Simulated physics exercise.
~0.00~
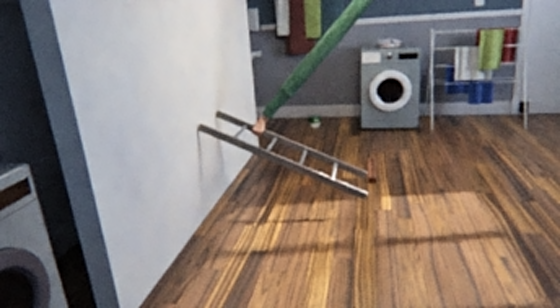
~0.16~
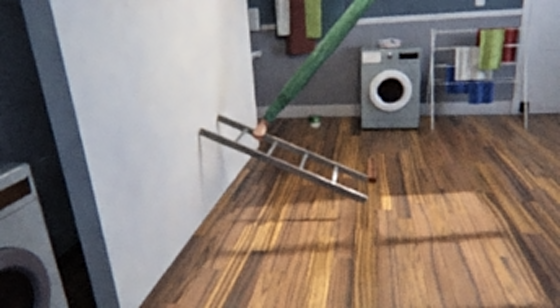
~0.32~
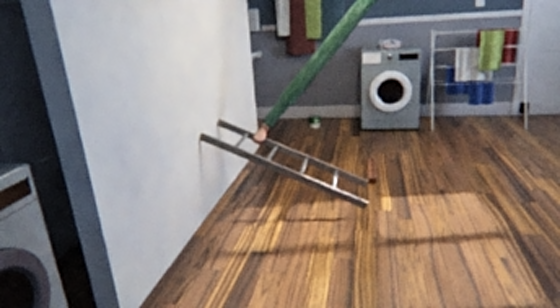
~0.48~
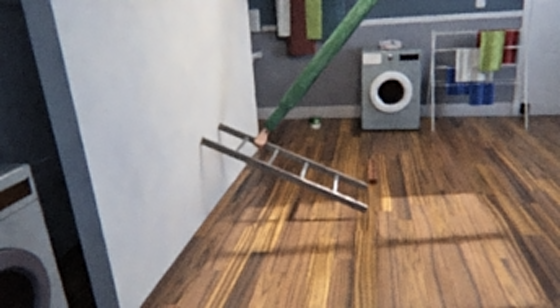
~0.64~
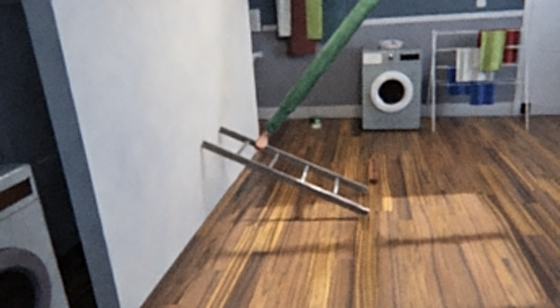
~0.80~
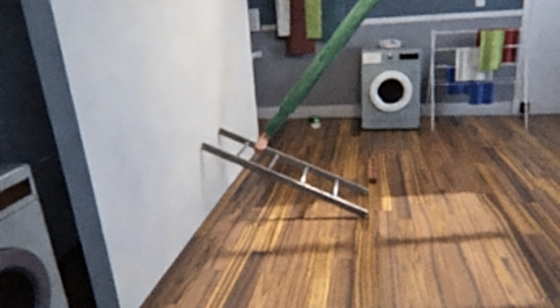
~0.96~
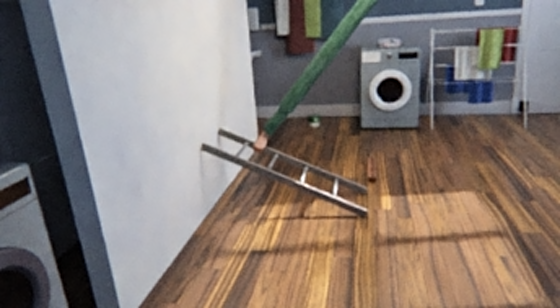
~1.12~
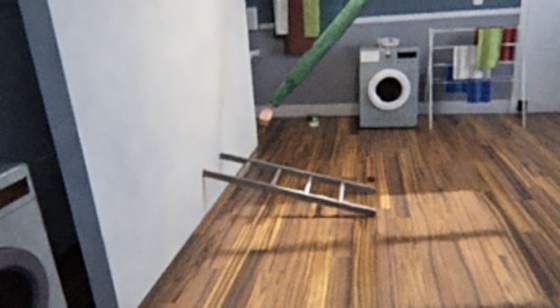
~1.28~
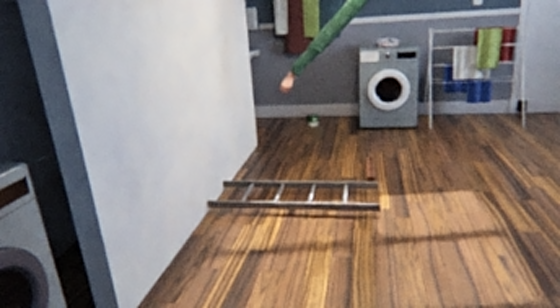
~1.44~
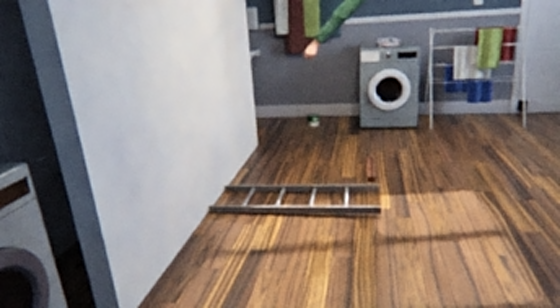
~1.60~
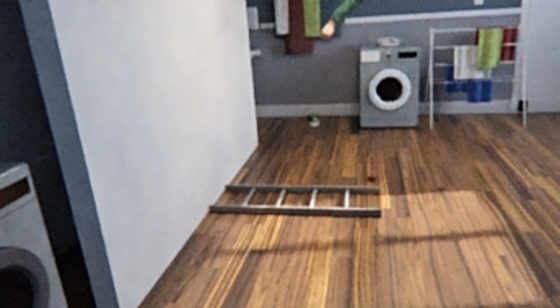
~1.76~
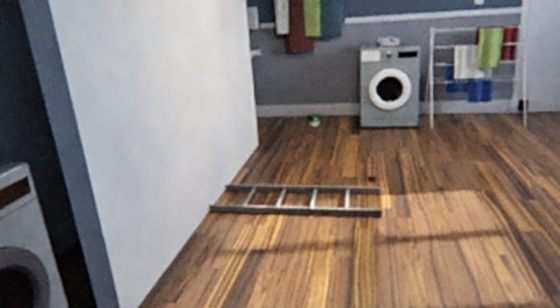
A green-sleeved arm reaches down from the top of the view and holds a grey ladder that leans at a low slant against a white wall on the left. The slightly swaying view looks down across a laundry room with a brown wooden floor, a washing machine and a rack of coloured towels at the back, and another machine at the left edge. The hand steadies the ladder, then lets go and draws back. The ladder's upper end slides down the wall until it drops to the floor. The arm withdraws out of view, and the ladder lies flat and still.
